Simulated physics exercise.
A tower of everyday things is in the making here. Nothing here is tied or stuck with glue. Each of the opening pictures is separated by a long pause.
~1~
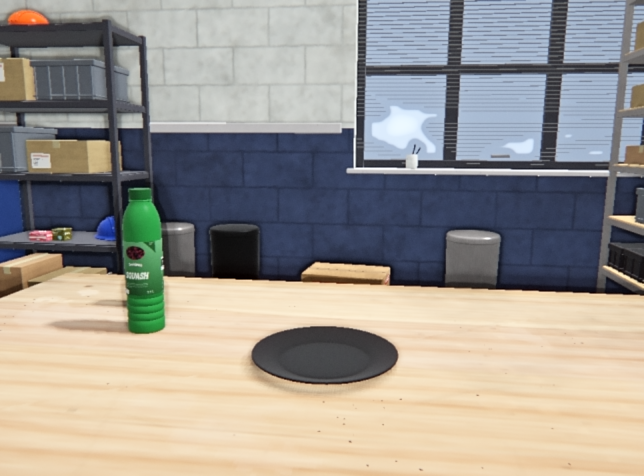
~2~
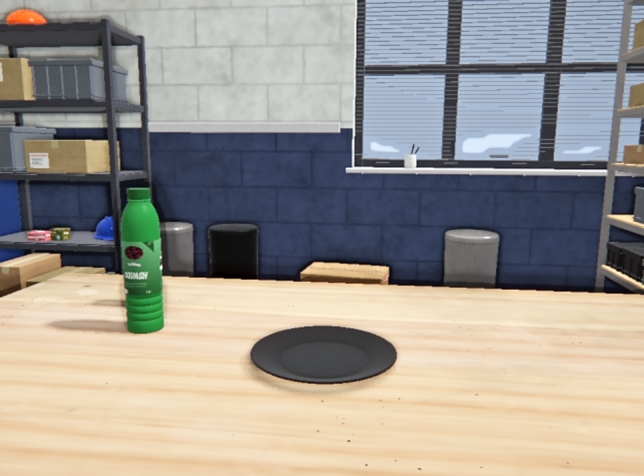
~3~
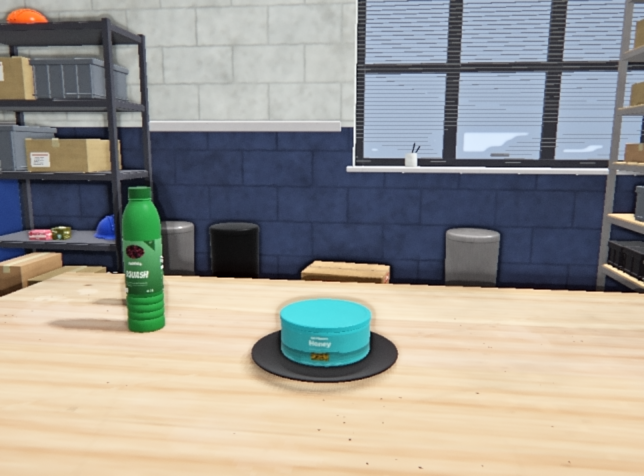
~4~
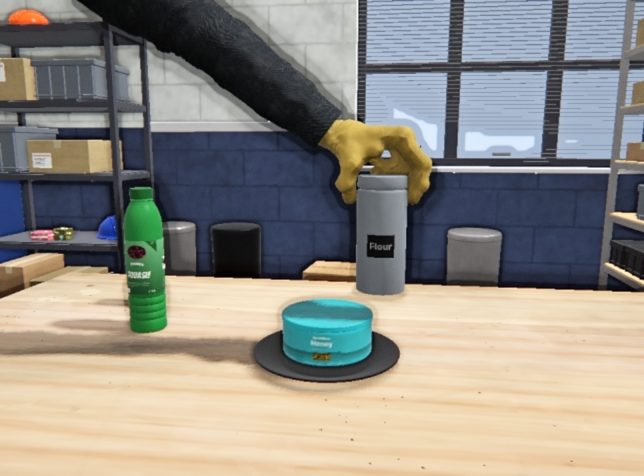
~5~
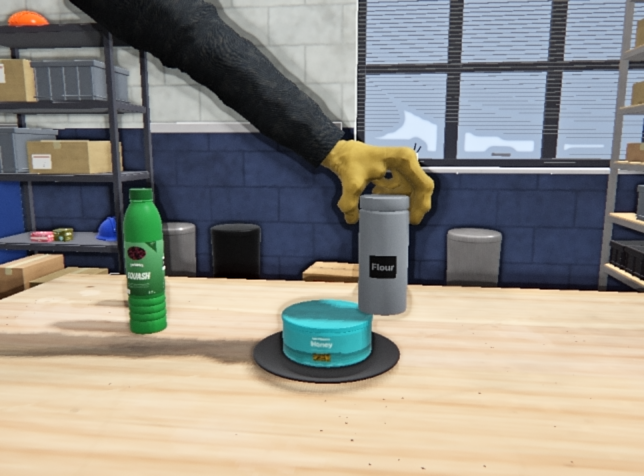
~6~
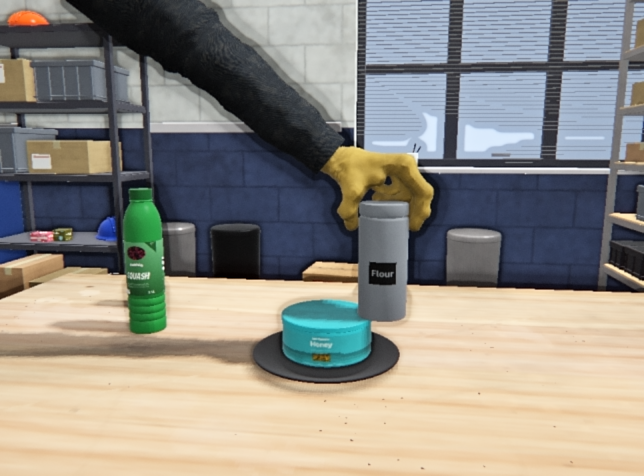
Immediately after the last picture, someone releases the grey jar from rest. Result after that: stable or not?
My guess is the pile will not stay put.
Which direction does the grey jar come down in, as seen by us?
Rightward.
Then, 0.40 s past the last view, grey jar now fallen.
Then, 1.10 s past the last view, nothing new.
Finally, fallen, grey jar; the other 4 still in place. Final places as the last picture's camera would see them, grey jar near (481, 351). The pile loses its balance.
